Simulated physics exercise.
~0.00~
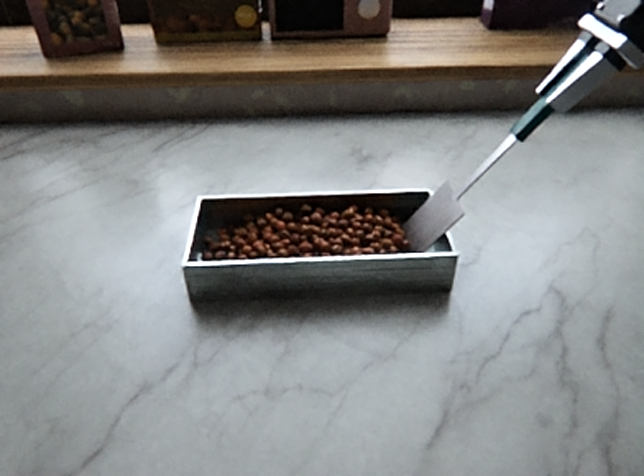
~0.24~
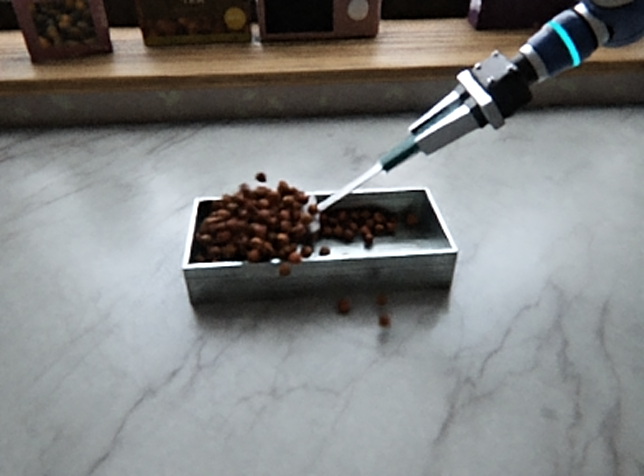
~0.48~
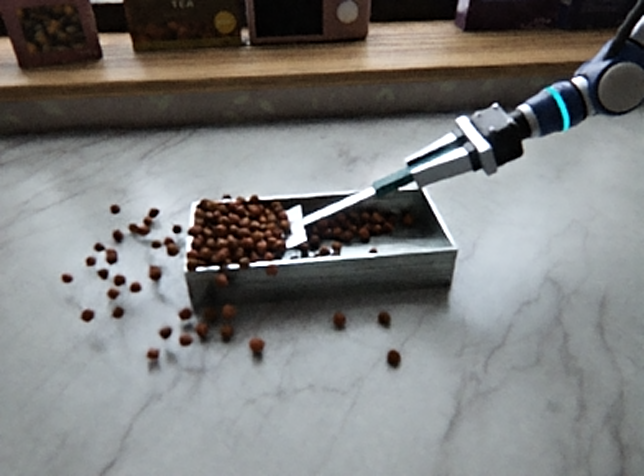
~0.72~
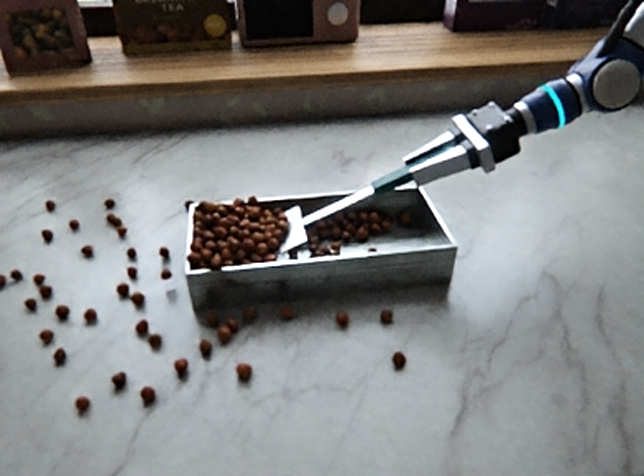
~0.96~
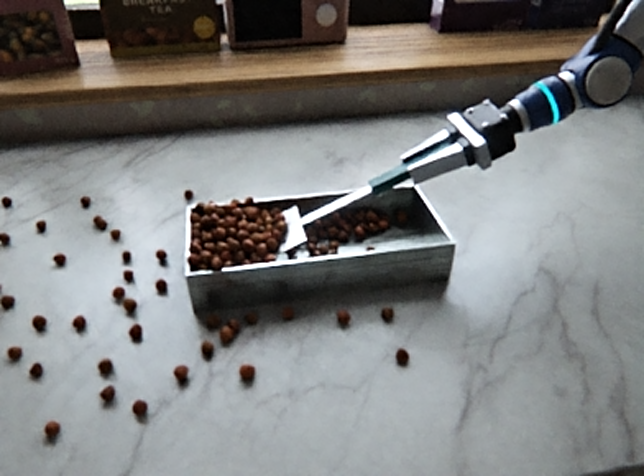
A robot arm holding a flat paddle dips it into the right end of a metal tin of hazelnuts on a grey marble counter. It sweeps left through the tin, piling the round brown nuts into a heap against the far left end as a few hop over the front edge. The paddle tilts as it pushes on, and dozens of nuts spill over the left end and front. The arm then holds still while the loose nuts roll outward across the counter. At the end, most remain heaped in the tin beside the resting paddle, with others scattered to the left and in front.
